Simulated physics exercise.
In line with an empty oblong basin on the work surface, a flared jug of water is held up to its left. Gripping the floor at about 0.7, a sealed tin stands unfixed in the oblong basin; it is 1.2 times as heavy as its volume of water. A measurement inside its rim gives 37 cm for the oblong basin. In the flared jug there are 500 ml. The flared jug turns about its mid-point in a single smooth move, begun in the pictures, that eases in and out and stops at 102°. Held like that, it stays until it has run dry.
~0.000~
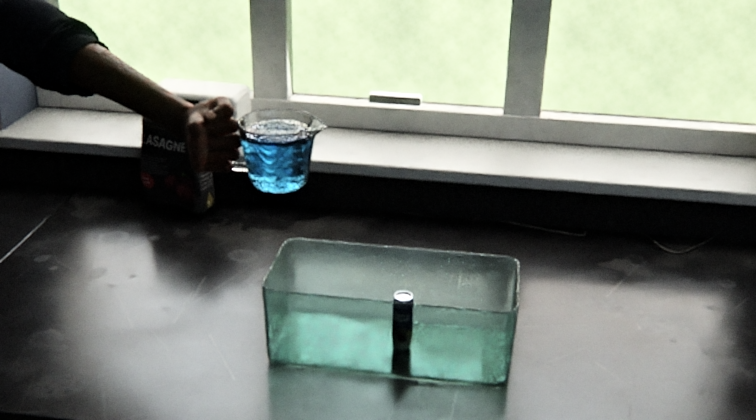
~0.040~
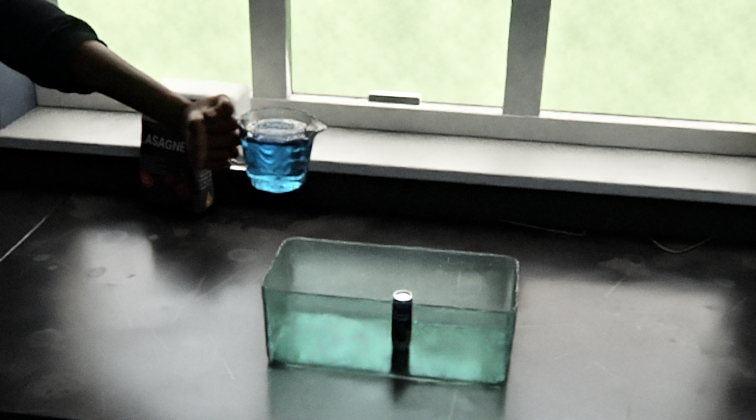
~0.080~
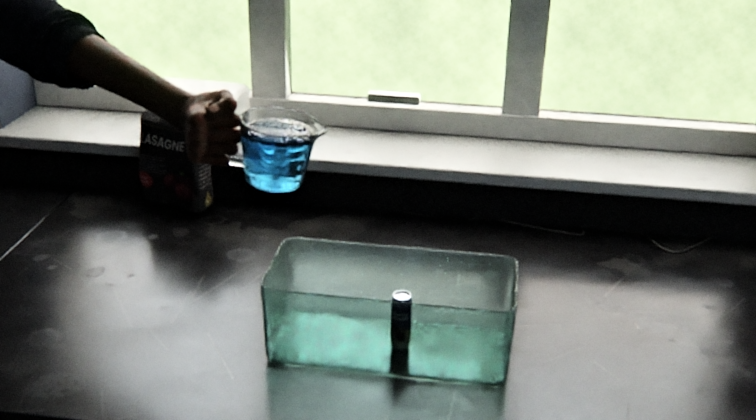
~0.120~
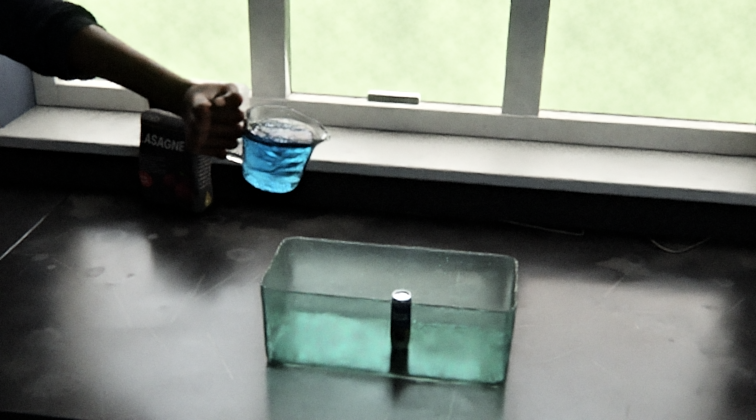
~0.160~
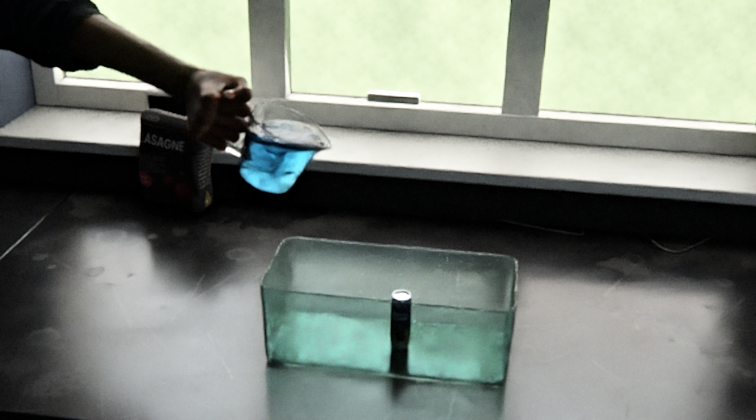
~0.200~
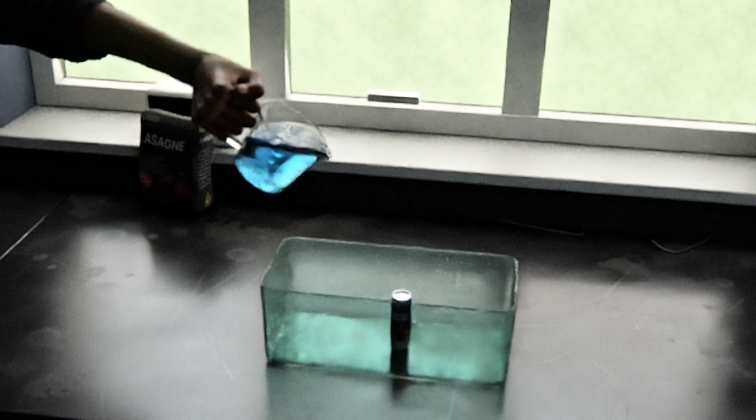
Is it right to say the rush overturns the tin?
It's bound to withstand the flow.
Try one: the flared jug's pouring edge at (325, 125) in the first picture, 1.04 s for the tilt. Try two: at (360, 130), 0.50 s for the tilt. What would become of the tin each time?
In the first try it remains standing; in the second it comes down.
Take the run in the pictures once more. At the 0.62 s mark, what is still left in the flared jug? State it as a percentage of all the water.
6 per cent or so.
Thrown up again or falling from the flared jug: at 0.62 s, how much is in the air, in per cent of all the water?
Something like 16 per cent of the total.
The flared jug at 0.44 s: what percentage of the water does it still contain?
36 %.
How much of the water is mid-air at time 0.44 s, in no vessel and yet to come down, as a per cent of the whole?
Around 44 in a hundred.
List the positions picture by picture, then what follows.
The first frame shows tilt 0°; pouring edge (326, 126); surface from (244, 127) to (315, 132); the oblong basin's rim runs from (274, 263) to (518, 285); the tin's top is at (403, 298).
The second frame shows tilt 2°; pouring edge (326, 127); surface from (244, 126) to (314, 132).
The third frame shows tilt 6°; pouring edge (327, 131); surface from (246, 125) to (315, 134).
The fourth frame shows tilt 14°; pouring edge (330, 138); surface from (248, 125) to (319, 137).
The fifth frame shows tilt 24°; pouring edge (332, 147); surface from (251, 127) to (323, 139).
The sixth frame shows tilt 35°; pouring edge (333, 158); surface from (249, 133) to (331, 150); 2 per cent is over the edge.
By 0.44 s the tilt is 98° and 37 per cent is still to pour; the tin stands where it began.
By 0.62 s the tilt is 102° and 6 per cent is still to pour; the tin stands where it began.
By 0.80 s the tilt is 102° and 0 per cent is still to pour; the tin stands where it began.
By 1.00 s the tilt is 102° and 0 per cent is still to pour; the tin stands where it began.
At rest the tin stands where it began.
